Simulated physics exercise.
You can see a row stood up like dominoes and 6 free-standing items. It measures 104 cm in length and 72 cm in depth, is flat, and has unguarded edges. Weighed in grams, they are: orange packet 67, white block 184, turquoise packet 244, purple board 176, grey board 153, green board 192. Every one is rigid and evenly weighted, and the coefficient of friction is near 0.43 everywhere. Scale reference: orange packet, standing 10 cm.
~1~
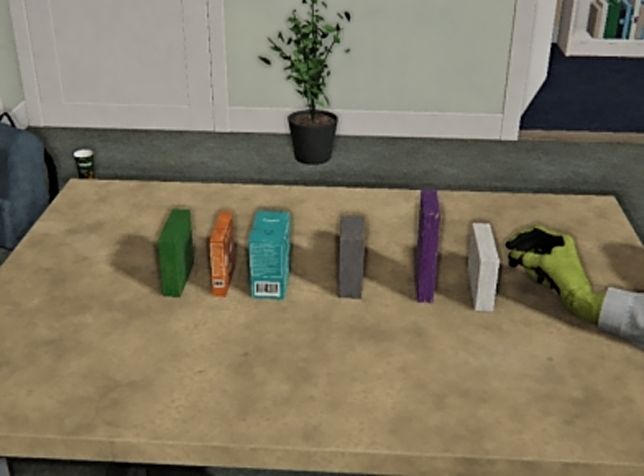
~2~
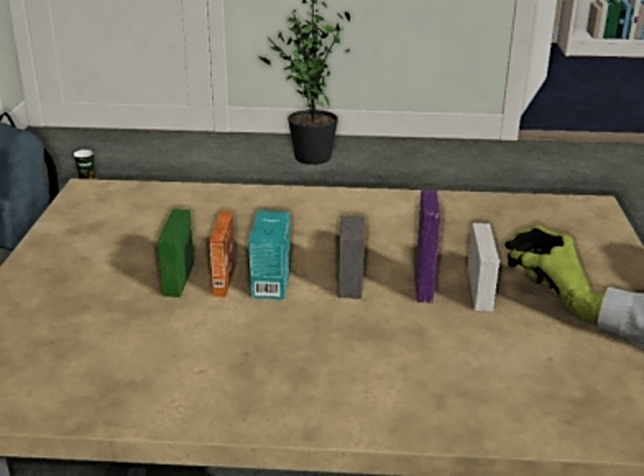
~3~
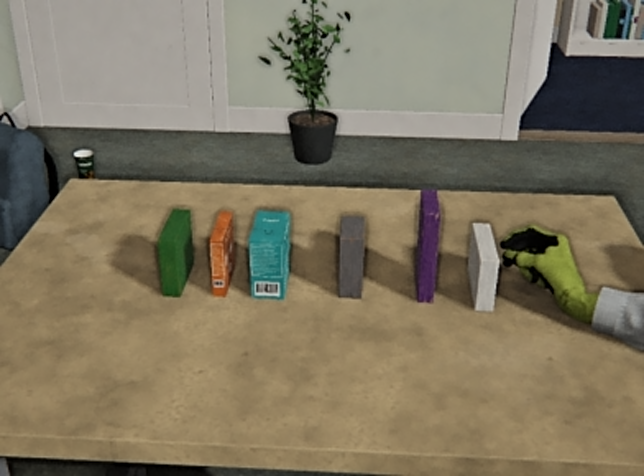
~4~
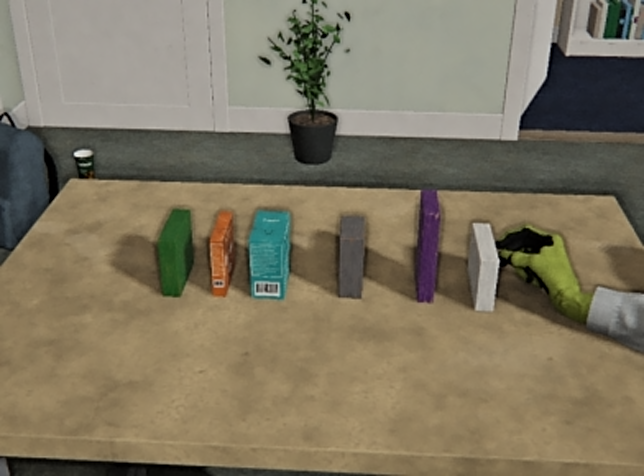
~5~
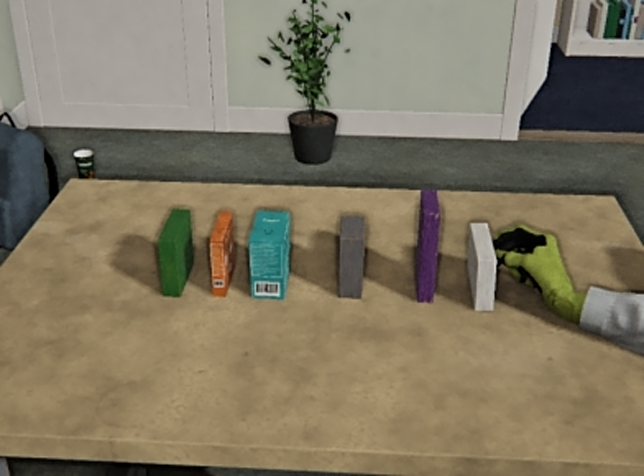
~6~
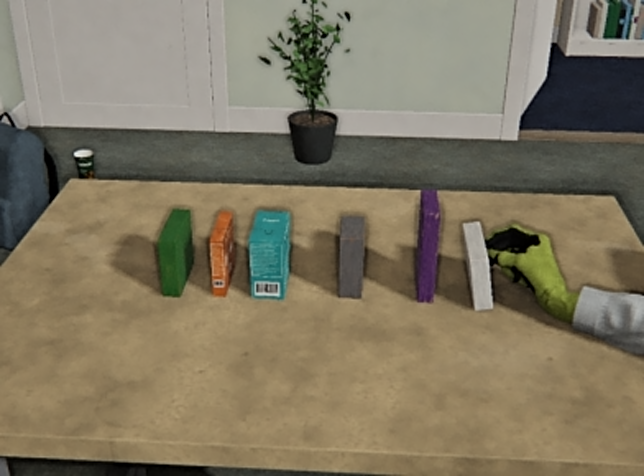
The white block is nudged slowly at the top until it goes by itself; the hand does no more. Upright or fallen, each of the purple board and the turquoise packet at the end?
At the end: Purple board fallen, turquoise packet upright.
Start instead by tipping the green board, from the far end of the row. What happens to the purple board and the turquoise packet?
The purple board stays upright; the turquoise packet keeps standing.
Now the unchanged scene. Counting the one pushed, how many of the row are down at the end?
Count: 3.
Then, 0.30 s after the last picture, white block 49° over; purple board leaning 5° near (422, 246).
Then, 0.50 s after the last picture, white block 73° over; purple board leaning 37° near (391, 250).
Then, 0.80 s after the last picture, white block 90° over; purple board leaning 59° near (373, 259); grey board leaning 42°.
Then, 0.90 s after the last picture, white block 90° over; purple board leaning 67° near (369, 265); grey board leaning 61°.
At rest, tipped over on the table, purple board and grey board; the other 2 in place, give or take 5 cm. Seen from the same camera at the end, purple board near (367, 266), turquoise packet near (261, 254).
